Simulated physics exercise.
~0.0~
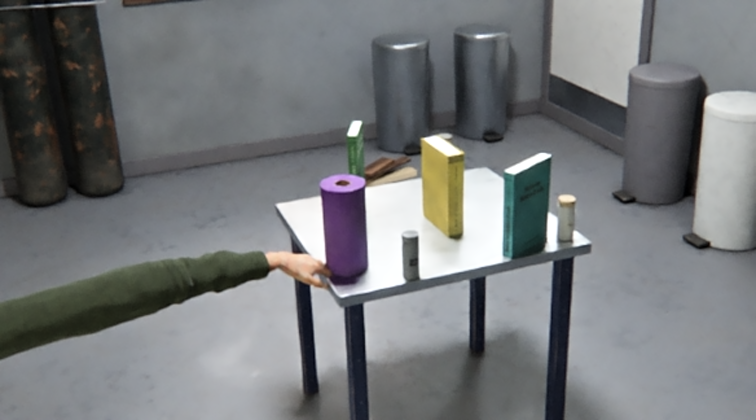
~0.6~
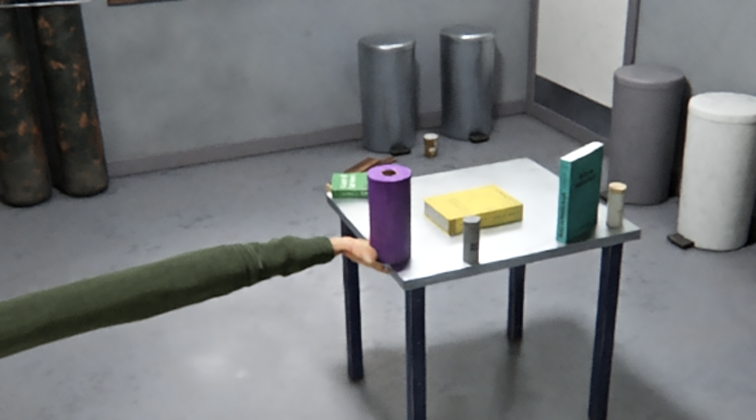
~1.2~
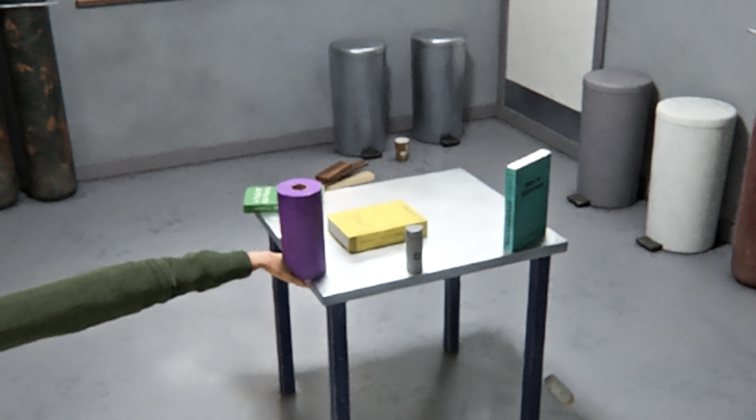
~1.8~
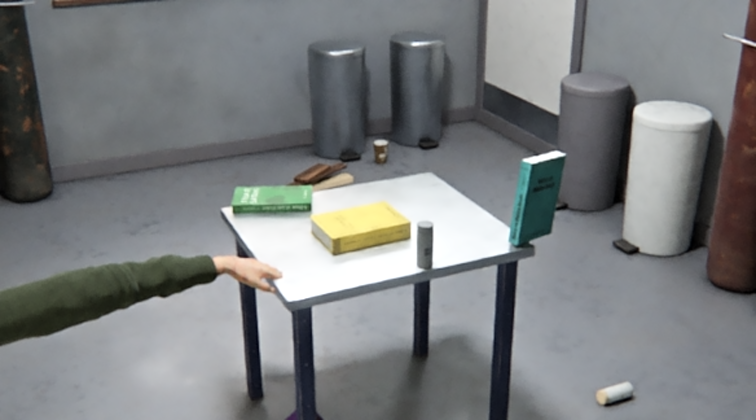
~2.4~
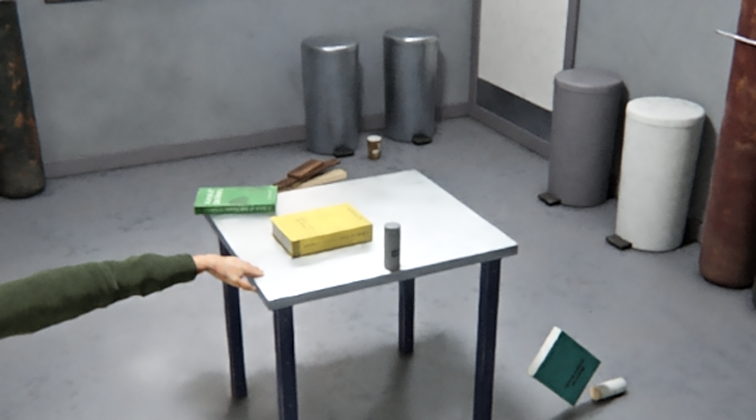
A hand shaking a small table, yellow and green books toppling flat, shakers and grey bins in view, white shaker, purple roll and turquoise book falling off.
